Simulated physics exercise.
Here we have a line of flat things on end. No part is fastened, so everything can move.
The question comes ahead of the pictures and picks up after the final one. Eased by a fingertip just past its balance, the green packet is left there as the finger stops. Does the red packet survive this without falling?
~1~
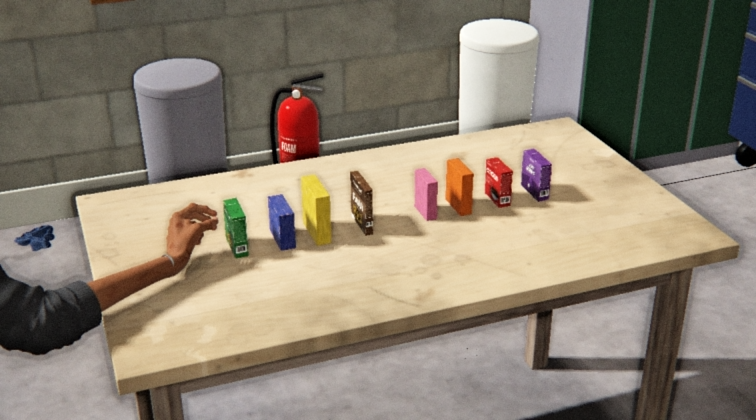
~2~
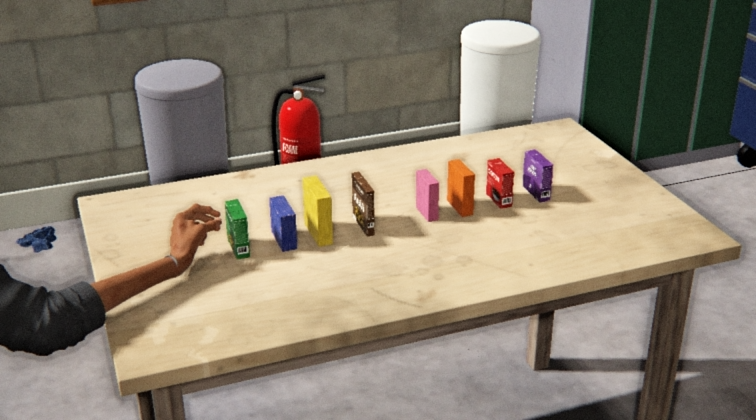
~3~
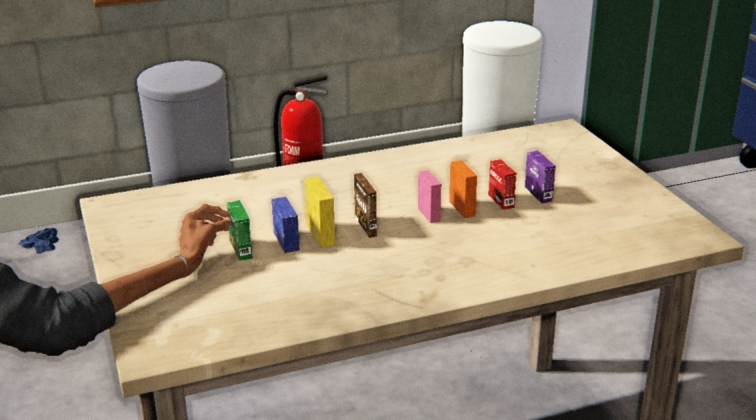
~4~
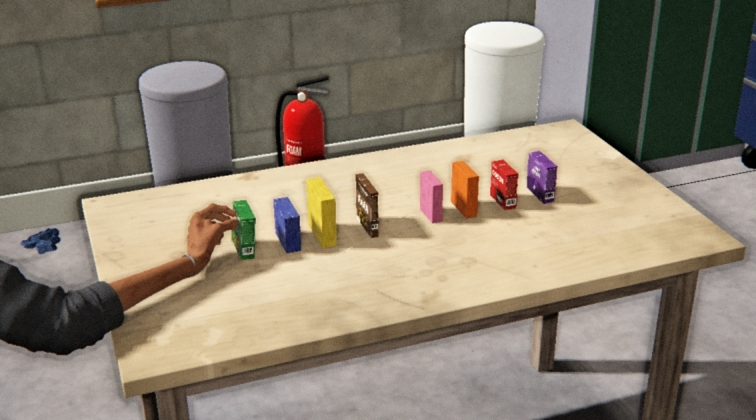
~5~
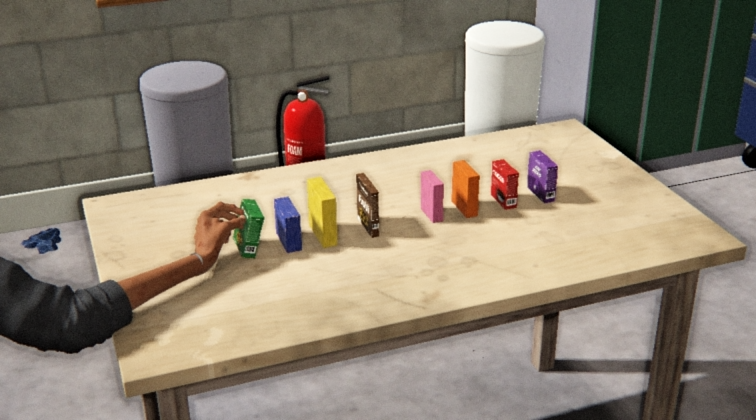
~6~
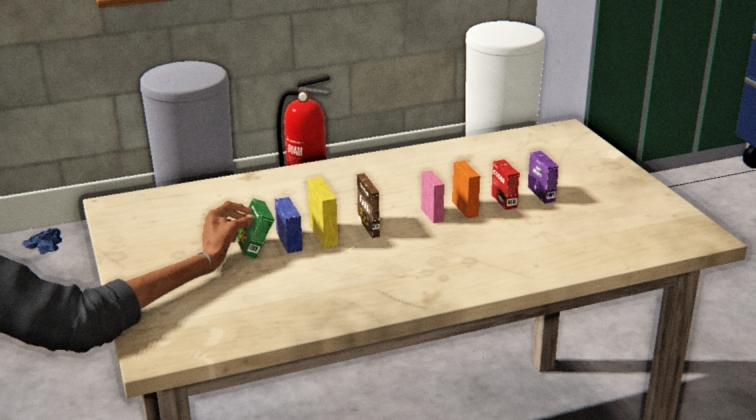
Looks like it does not go down this time.
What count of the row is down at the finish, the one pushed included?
That adds up to 1 in total.
Then, 0.10 s later than the last frame, green packet 45° over.
Then, 0.30 s later than the last frame, green packet 57° over.
Then, 0.40 s later than the last frame, green packet 91° over.
Then, 0.50 s later than the last frame, green packet 90° over.
When it is over, all 6 as before. End places, in pixels of the last picture, red packet near (505, 185).
